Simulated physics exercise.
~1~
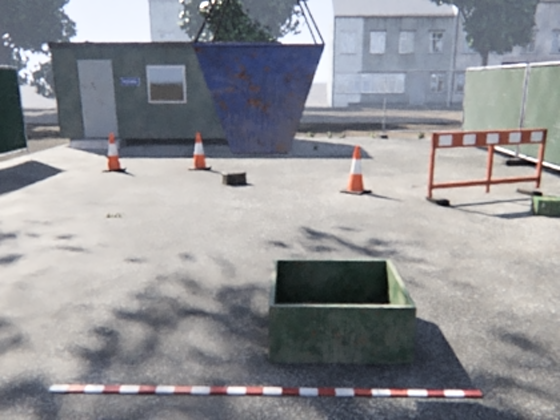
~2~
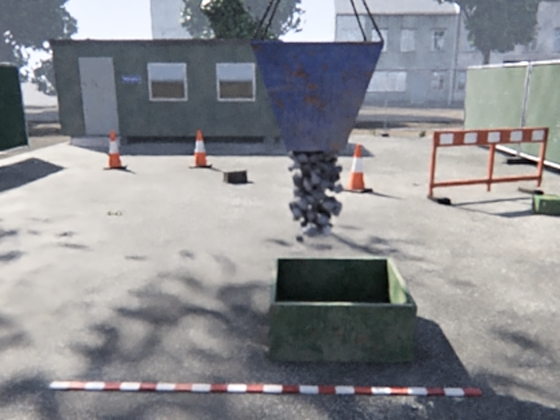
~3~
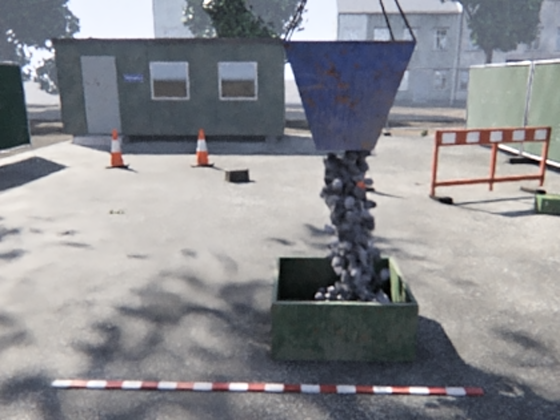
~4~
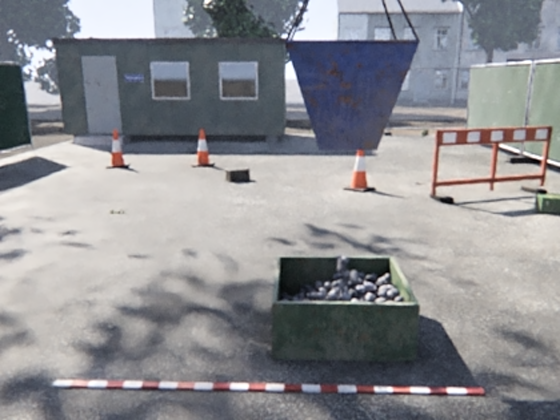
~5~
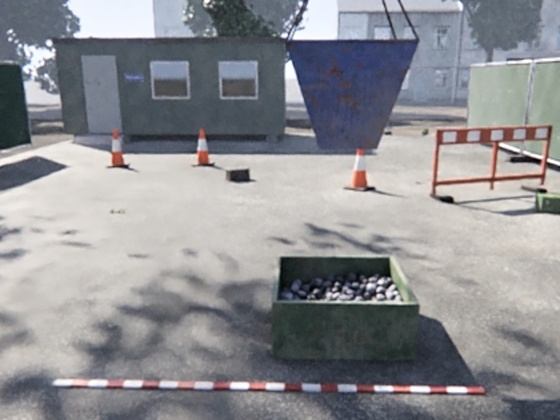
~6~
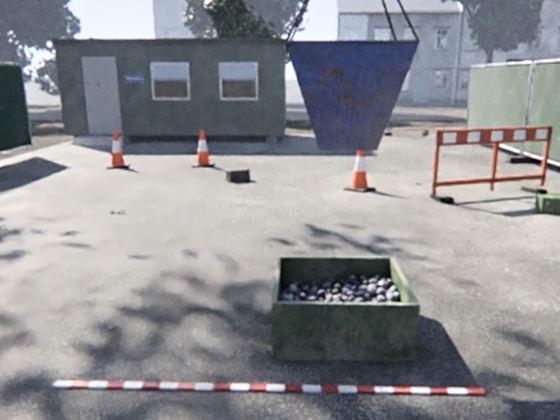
A blue, rust-marked skip hanging from cables moved rightwards across a yard and dropped a stream of grey stones from its bottom, and they tumbled into the green bin below, where they all settled while the emptied skip hung still.
